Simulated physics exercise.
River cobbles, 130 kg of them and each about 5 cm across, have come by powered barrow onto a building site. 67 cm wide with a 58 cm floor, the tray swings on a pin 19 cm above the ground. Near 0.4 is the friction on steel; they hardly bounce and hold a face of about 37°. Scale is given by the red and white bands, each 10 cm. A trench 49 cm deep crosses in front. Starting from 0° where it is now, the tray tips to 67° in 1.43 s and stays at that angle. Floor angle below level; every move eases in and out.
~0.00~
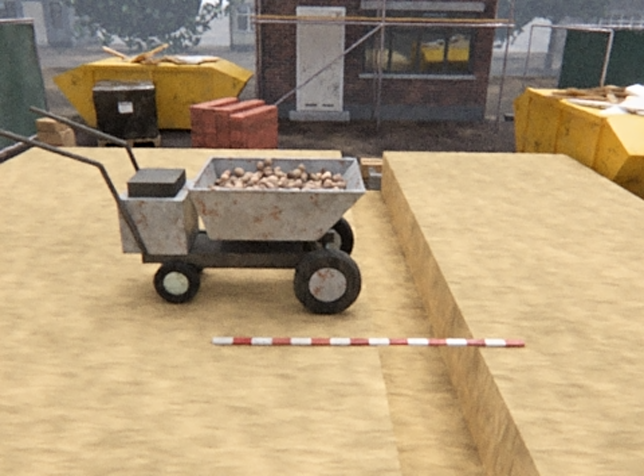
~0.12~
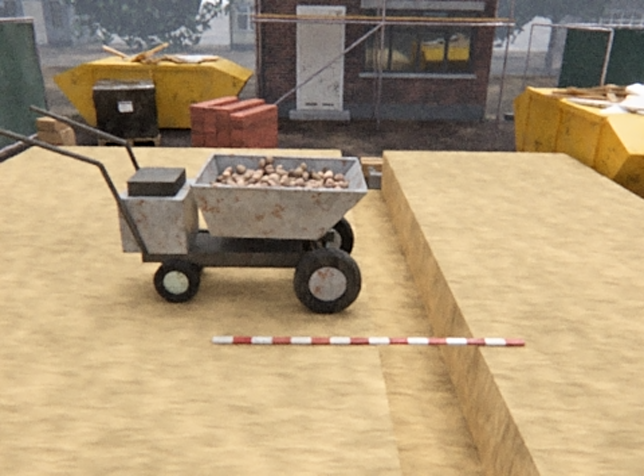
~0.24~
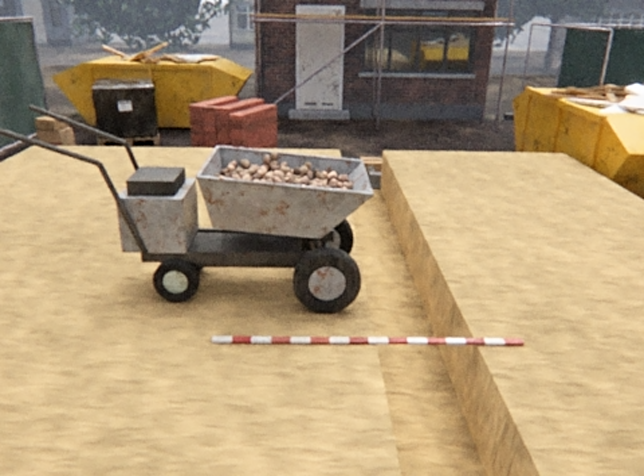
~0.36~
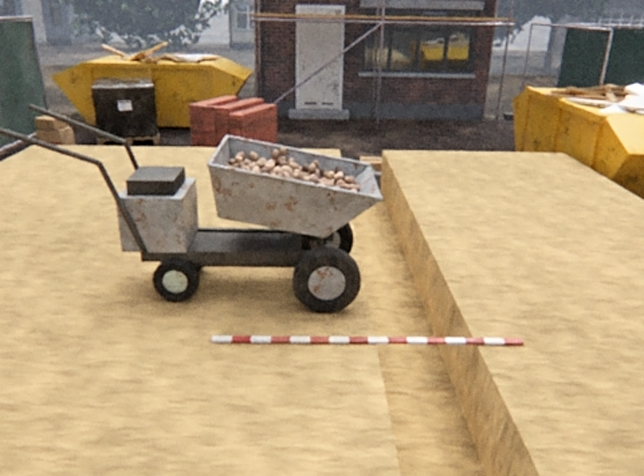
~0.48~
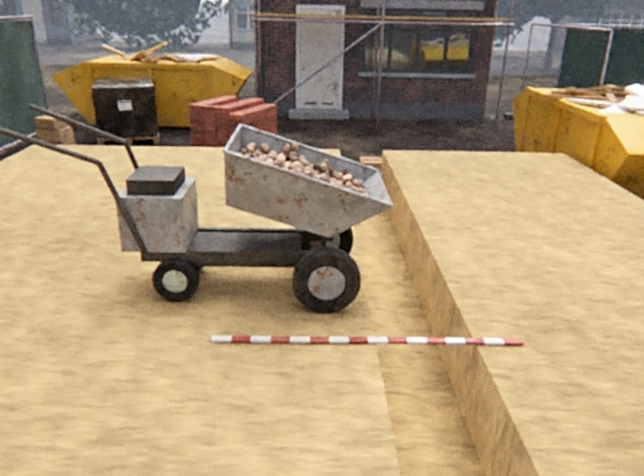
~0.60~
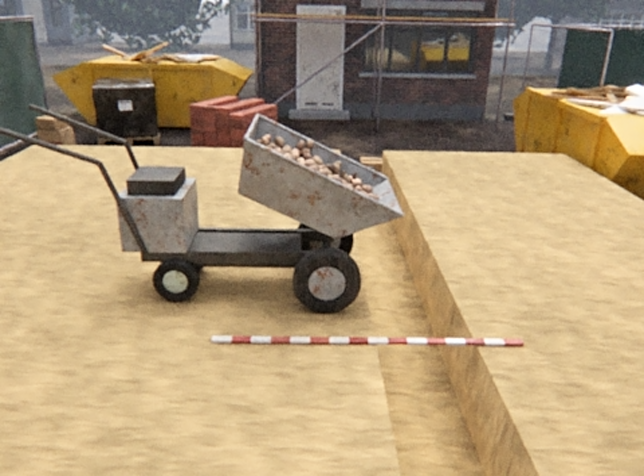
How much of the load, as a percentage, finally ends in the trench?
I would put it at about 63 per cent.
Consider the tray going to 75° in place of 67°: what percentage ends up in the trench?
It would be close to 60 percent.
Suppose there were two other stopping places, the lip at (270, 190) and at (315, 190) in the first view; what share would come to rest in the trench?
85 %, then 100 %.
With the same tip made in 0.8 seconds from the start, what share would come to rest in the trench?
It would be near 45 per cent.
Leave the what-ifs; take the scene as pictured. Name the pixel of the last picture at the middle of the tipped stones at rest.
(434, 343).
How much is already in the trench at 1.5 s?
Roughly 20 percent of the load.
After 1.1 s the floor is at 56°; 100 % in the tray; the foremost stones are at (421, 242).
After 1.5 s the floor is at 67°; 62 % in the tray, 20 % in the trench, 18 % past the trench; the foremost stones are at (503, 294).
After 1.9 s the floor is at 67°; 28 % in the tray, 33 % in the trench, 38 % past the trench; the foremost stones are at (566, 298).
After 3.8 s the floor is at 67°; 0 % in the tray, 63 % in the trench, 37 % past the trench; the foremost stones are at (597, 291).
